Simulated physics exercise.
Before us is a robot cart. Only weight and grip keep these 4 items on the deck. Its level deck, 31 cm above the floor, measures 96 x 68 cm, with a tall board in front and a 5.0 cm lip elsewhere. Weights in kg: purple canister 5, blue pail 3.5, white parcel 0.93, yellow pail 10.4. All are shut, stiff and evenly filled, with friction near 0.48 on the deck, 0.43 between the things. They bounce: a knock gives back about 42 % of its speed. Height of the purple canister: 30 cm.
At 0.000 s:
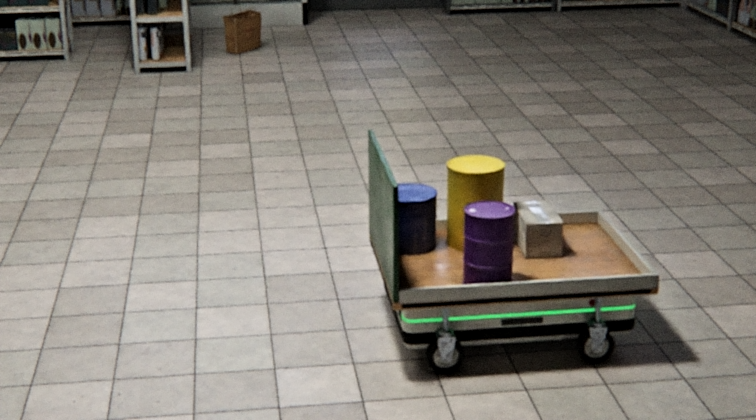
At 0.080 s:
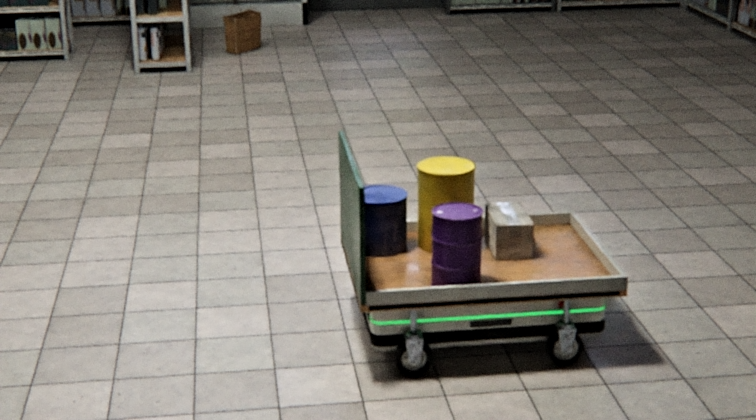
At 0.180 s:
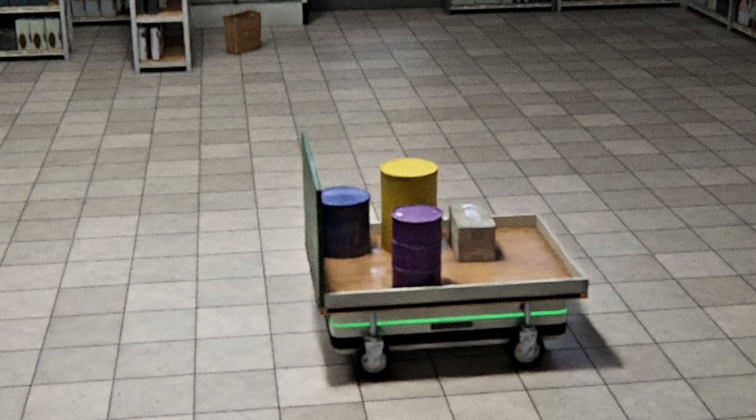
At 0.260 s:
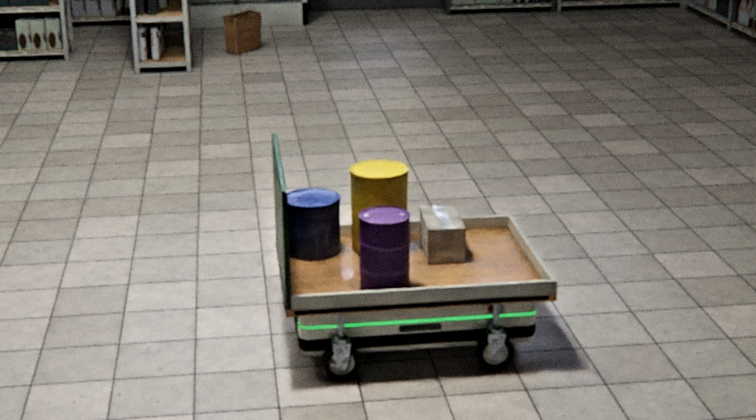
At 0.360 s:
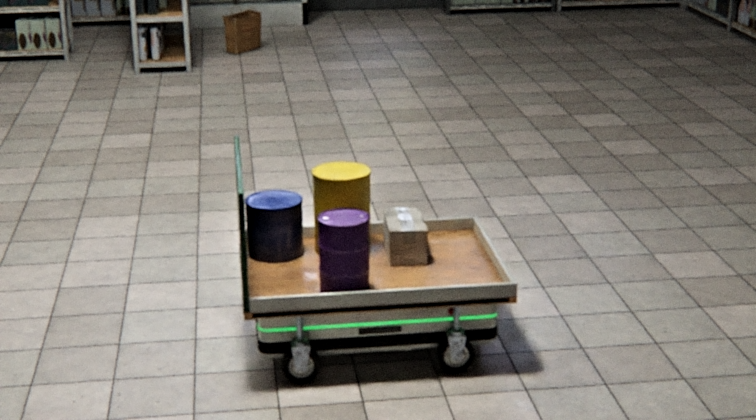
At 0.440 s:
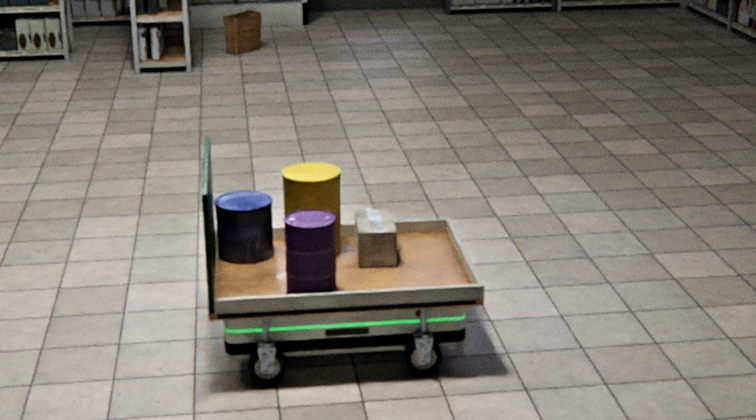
To begin with, a flat cart with a tall green board at its left end stands on a tiled floor, carrying a blue drum, a yellow drum, a purple drum and a pale box. It then rolls steadily leftward across the floor, its load keeping the same arrangement on the deck.
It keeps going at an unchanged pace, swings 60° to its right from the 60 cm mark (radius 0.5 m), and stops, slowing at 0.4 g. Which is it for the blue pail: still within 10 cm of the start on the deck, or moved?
The blue pail gets shifted.
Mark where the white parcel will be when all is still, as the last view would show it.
At about (222, 189).
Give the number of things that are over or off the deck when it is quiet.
0 of them.
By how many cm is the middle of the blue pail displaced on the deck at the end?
Some 32 cm.
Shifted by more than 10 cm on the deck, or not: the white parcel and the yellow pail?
The white parcel holds its spot; the yellow pail gets shifted.
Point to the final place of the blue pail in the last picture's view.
Near (123, 163).
After 0.64 s, cart has run 96 cm, turned 24°; blue pail slid 17 cm near (187, 218); purple canister leaning 8°; yellow pail slid 9 cm.
After 0.74 s, cart has run 111 cm, turned 41°; blue pail slid 29 cm near (166, 207); yellow pail slid 17 cm; purple canister leaning 11°.
After 0.84 s, cart has run 126 cm, turned 55°; blue pail slid 36 cm near (153, 194); yellow pail slid 22 cm; purple canister leaning 12°.
After 1.04 s, cart has run 154 cm, turned 60°; blue pail slid 32 cm near (139, 171); yellow pail slid 21 cm; purple canister slid 6 cm.
At rest (1.8 s), not toppled but over 10 cm from the start, blue pail and yellow pail; the other 2 in place, give or take 10 cm. Seen from the same camera at the end, blue pail near (123, 163).
